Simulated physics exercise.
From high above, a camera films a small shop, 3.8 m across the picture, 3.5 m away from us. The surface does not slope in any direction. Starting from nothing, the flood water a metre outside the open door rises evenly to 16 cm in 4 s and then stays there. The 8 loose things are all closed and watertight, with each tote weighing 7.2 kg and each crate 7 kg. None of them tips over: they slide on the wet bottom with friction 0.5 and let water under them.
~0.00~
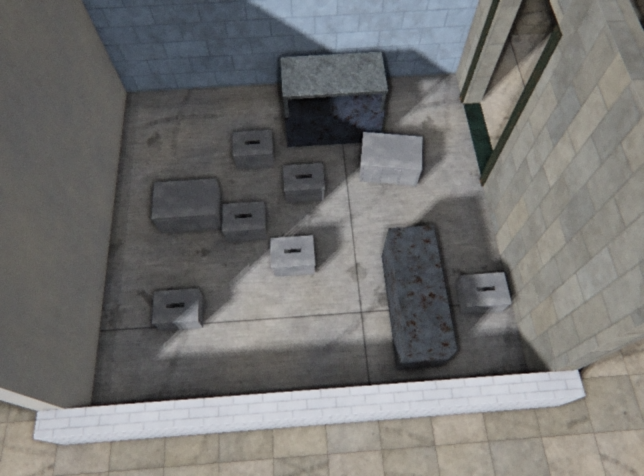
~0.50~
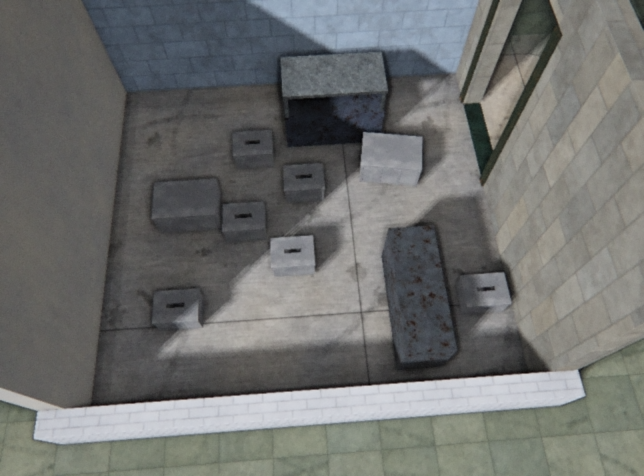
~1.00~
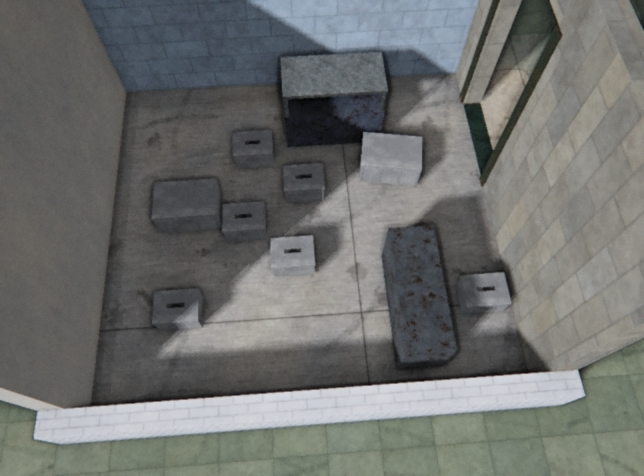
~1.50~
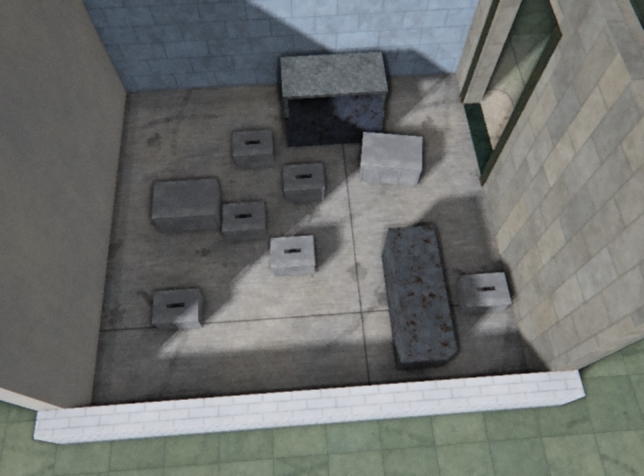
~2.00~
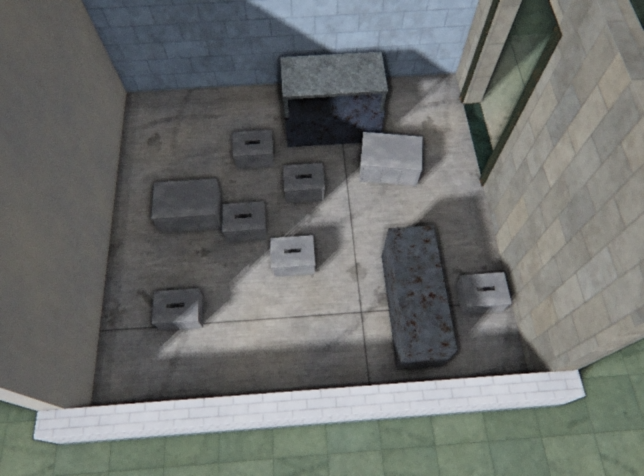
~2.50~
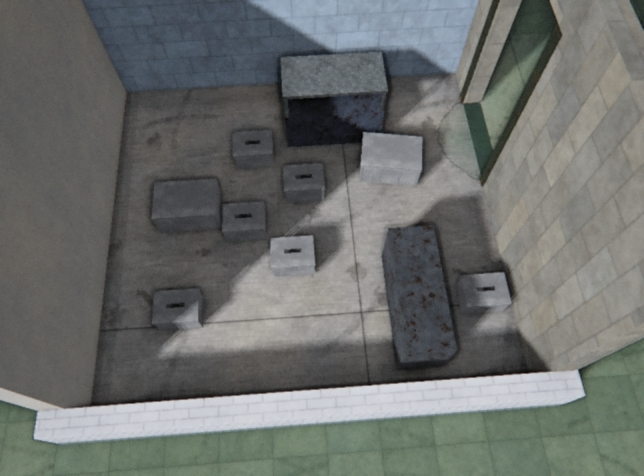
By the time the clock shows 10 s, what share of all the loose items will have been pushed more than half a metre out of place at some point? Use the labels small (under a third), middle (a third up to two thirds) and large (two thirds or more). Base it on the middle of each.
Middle.
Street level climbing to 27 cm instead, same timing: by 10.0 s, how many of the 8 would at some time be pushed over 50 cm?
Result: 7.
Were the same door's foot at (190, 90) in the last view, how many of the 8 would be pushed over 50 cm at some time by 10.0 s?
3.
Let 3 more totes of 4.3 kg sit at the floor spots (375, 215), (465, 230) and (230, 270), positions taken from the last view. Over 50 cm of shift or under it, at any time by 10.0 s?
Respectively, higher, lower and higher.
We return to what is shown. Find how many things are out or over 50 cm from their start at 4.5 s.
I make it 0.
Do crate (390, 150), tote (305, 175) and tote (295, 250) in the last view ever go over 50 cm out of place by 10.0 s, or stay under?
Order as asked - a bigger shift, a bigger shift, a bigger shift.
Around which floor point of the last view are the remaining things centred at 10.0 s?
Close to pixel (257, 269).
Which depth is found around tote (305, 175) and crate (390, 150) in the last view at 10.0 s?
Depth approx. 5 cm / 5 cm.
After 3.5 s 0 of 8 are over 50 cm from their spots; 0 afloat.
After 4.5 s 0 of 8 are over 50 cm from their spots; 0 afloat.
After 7.0 s 1 of 8 are over 50 cm from their spots; 1 afloat.
After 10.0 s 5 of 8 are over 50 cm from their spots, and 5 have been at some point; 4 afloat.
